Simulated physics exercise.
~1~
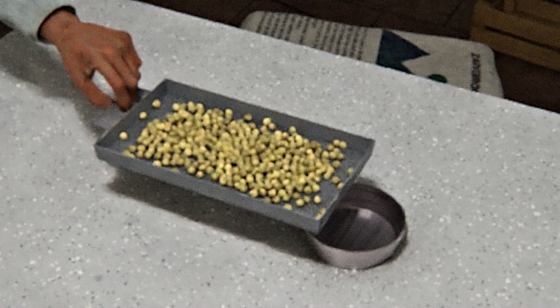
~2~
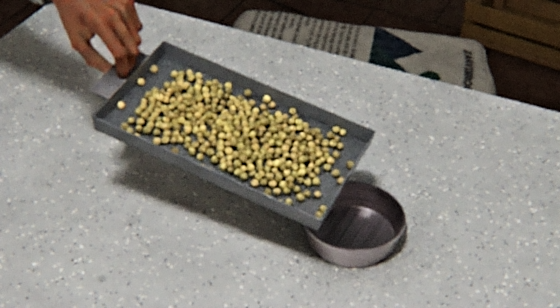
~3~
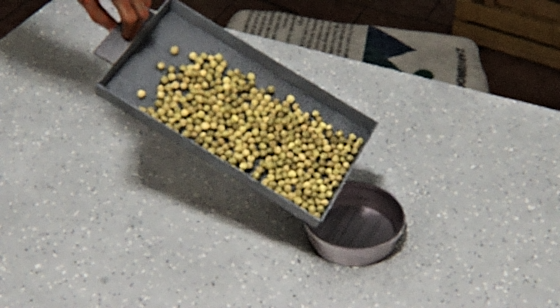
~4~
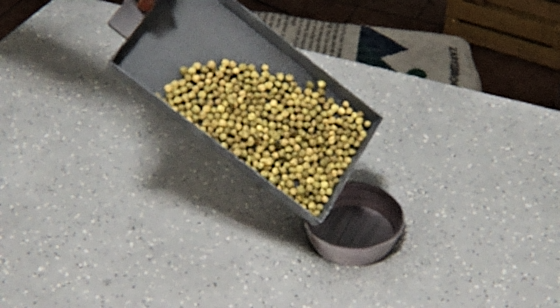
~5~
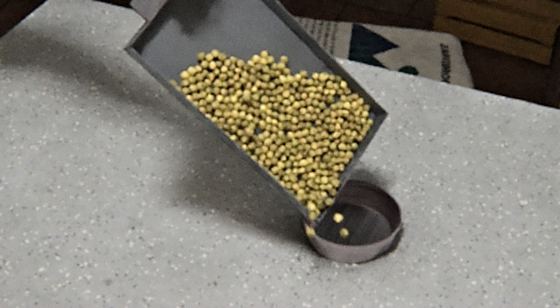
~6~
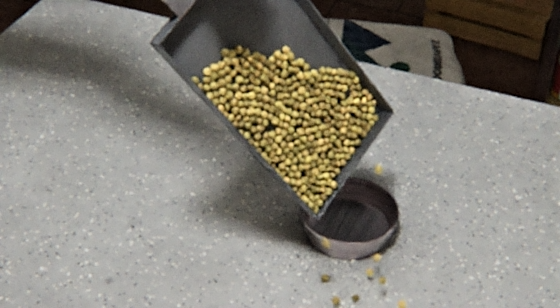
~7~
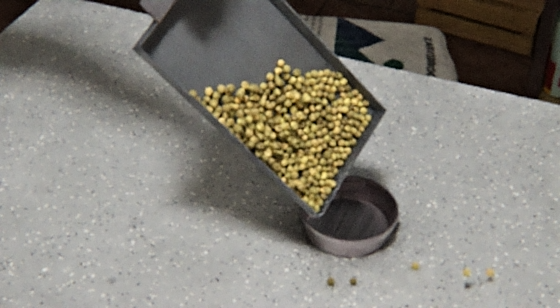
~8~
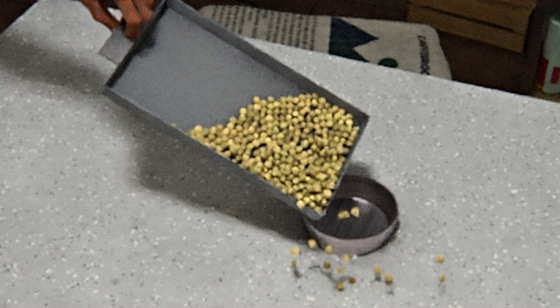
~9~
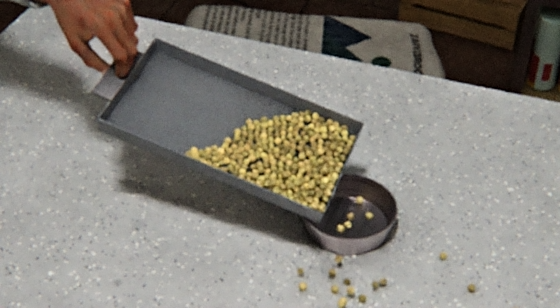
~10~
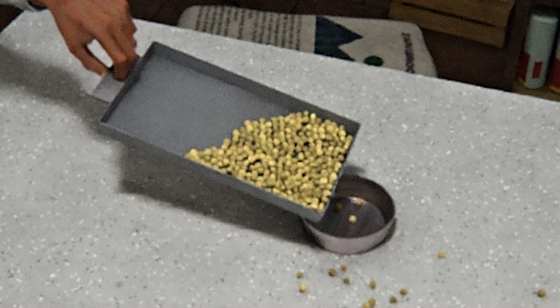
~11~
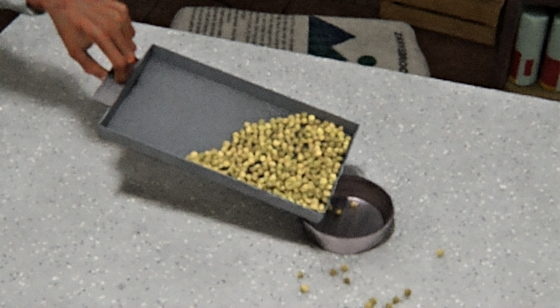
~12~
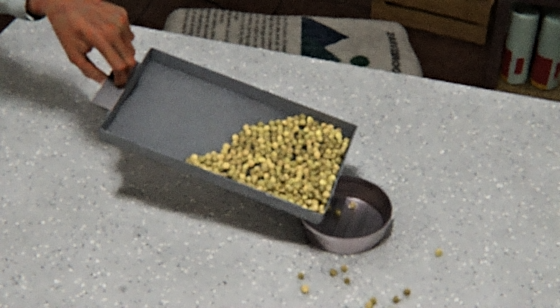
On a pale speckled countertop, a hand holds a shallow grey tray of yellowish soya beans above a small, dark round dish, with a printed sack lying behind. The hand lifts the handle end, tilting the tray more and more steeply toward the right, and the beans slide down and bunch at the lower corner. A few begin to drop over the edge, some bouncing onto the counter in front of the dish. The tray then tips back to a gentle slant and the spilling stops. Finally, most beans remain heaped in the tray, with a few scattered on the counter.
